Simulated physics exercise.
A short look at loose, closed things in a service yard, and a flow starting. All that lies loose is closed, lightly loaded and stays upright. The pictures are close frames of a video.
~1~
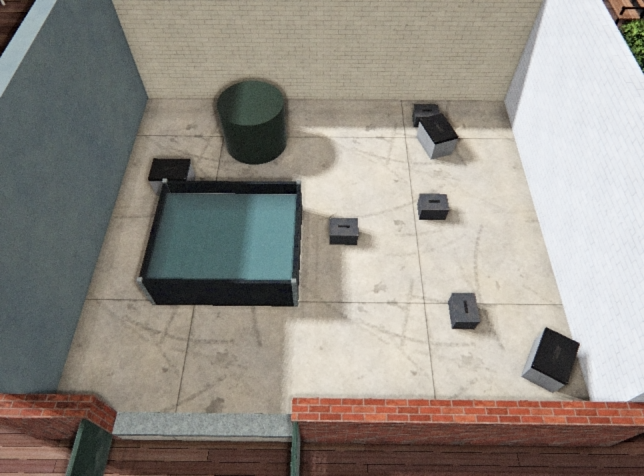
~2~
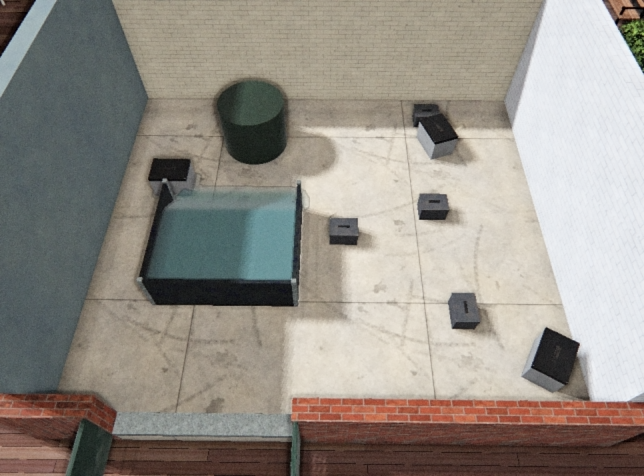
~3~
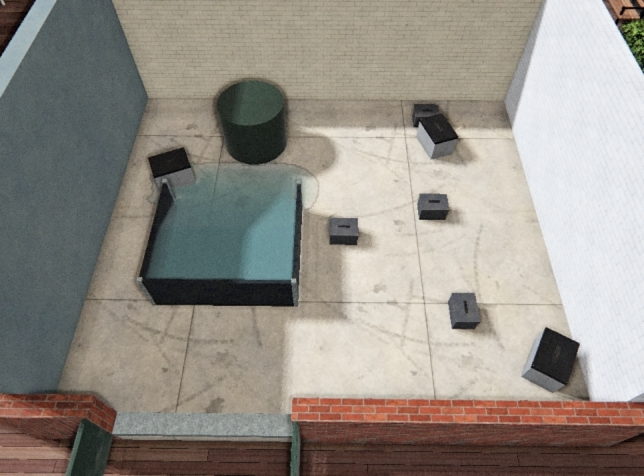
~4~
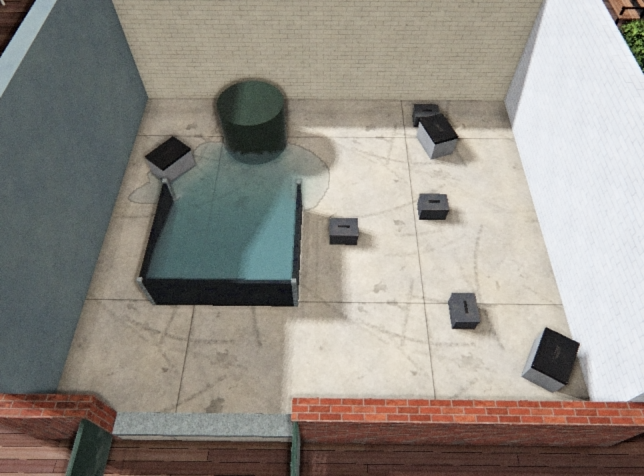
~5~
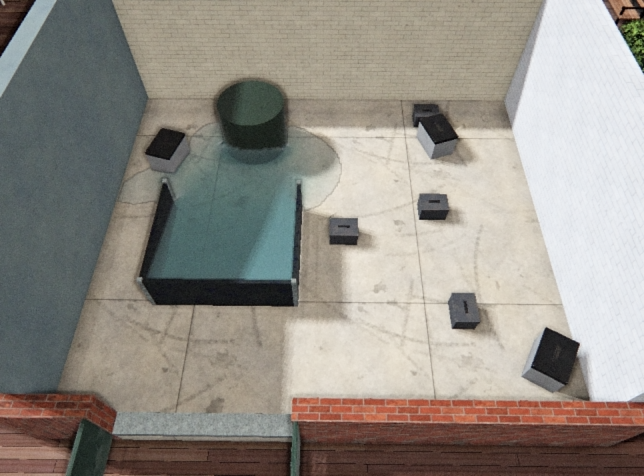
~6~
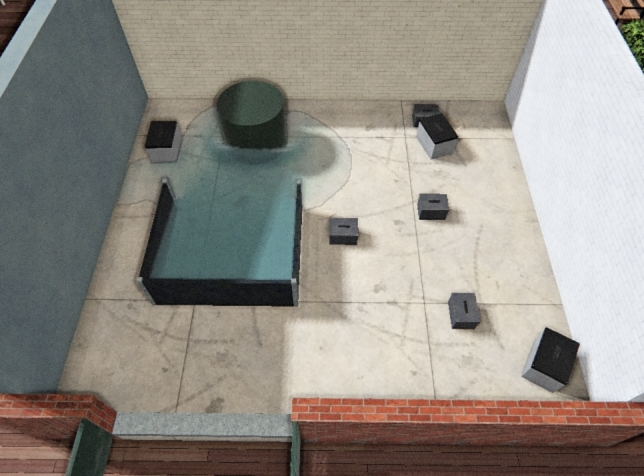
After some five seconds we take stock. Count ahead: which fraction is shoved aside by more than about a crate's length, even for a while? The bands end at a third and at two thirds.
That comes to between one and two thirds.
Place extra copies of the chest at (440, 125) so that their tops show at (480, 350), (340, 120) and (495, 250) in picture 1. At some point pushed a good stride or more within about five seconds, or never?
One after the other: Short of that, that far or more, short of that.
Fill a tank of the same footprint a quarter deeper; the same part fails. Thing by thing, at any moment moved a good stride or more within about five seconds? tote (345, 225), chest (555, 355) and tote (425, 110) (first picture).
In that order: Less than that, short of that, that far or more.
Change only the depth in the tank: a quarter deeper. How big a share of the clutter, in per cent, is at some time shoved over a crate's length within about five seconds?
Some 60 per cent.
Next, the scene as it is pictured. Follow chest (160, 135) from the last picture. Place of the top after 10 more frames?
Near (168, 80).
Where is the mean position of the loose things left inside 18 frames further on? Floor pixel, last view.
Around (423, 208).
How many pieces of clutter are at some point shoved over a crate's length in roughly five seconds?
I count 3.
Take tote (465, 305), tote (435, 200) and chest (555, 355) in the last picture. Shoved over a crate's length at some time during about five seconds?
In turn: Short of that, not that far, less than that.
A moment on, 1 of 7 are well off their spots; 0 afloat.
Next, 1 of 7 are well off their spots; 1 afloat.
Later, 3 of 7 are well off their spots; 3 afloat.
In the end, 3 of 7 are well off their spots, and 3 have been at some point; 2 afloat.
